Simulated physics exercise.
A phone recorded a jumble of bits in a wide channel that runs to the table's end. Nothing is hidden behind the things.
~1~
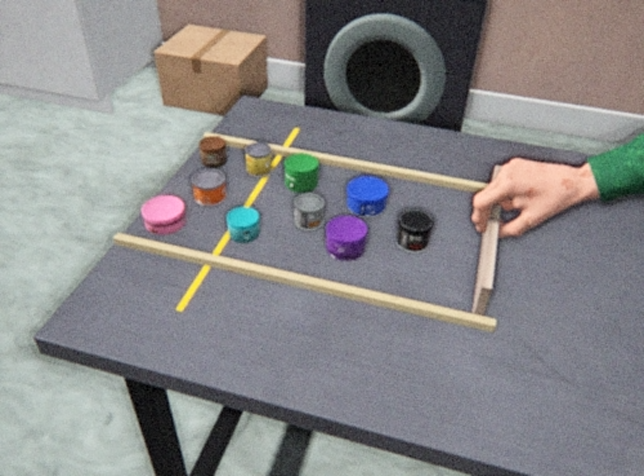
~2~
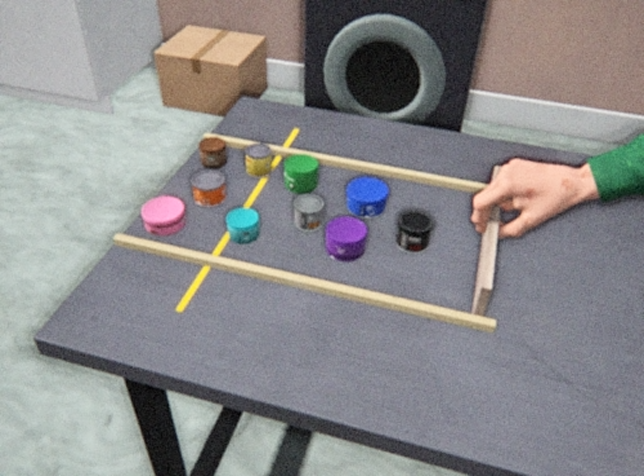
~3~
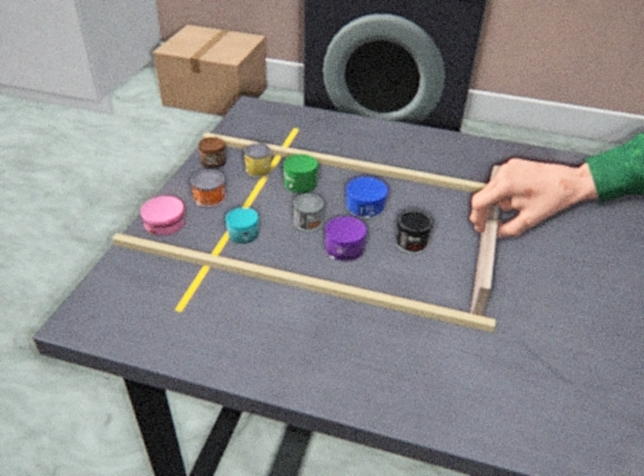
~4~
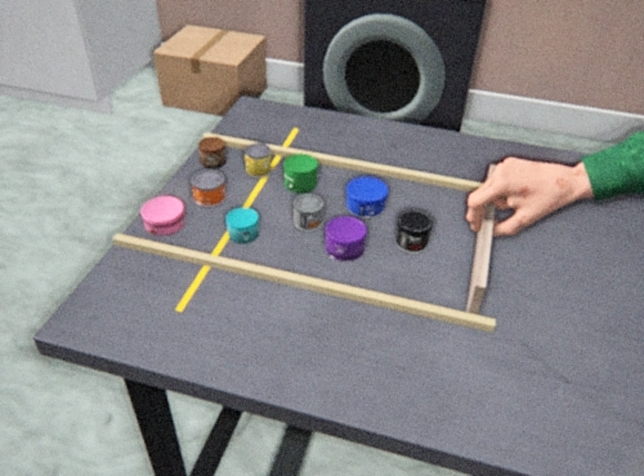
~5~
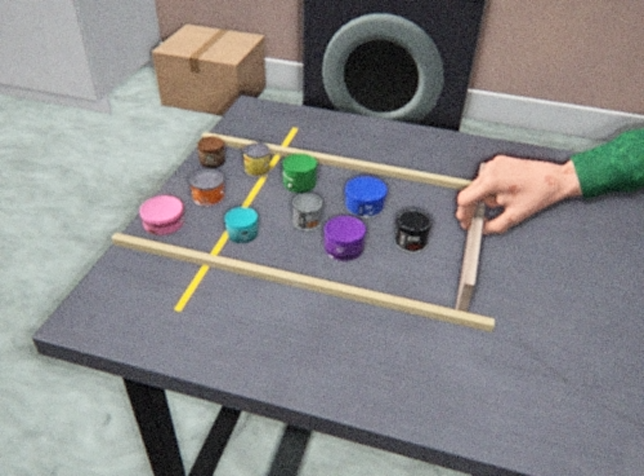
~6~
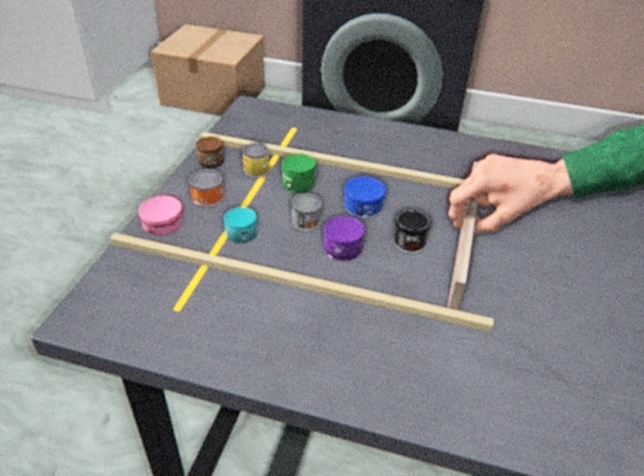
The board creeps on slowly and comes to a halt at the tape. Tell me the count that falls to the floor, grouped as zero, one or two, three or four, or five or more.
Mind you, the pieces that take the plunge come to zero.
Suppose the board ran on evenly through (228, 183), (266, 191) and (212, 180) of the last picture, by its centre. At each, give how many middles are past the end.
The counts would come out as 1, 0 and 1.
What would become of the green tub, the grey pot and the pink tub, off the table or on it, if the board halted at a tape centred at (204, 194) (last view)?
The green tub? It is safe. The grey pot? It is safe. The pink tub? It does not stay.
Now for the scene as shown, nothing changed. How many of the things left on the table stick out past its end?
The count would be 1.
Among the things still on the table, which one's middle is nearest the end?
Nearest once everything settles: Pink tub.
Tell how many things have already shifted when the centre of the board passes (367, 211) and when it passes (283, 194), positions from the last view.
3 and 7.
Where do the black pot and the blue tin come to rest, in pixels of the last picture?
(229, 193) and (239, 174), roughly.
A little later, none off yet; brown tub at rest near (211, 153); pink tub at rest near (162, 216); orange pot at rest near (207, 188).
When it is over, the number that fall off is zero.
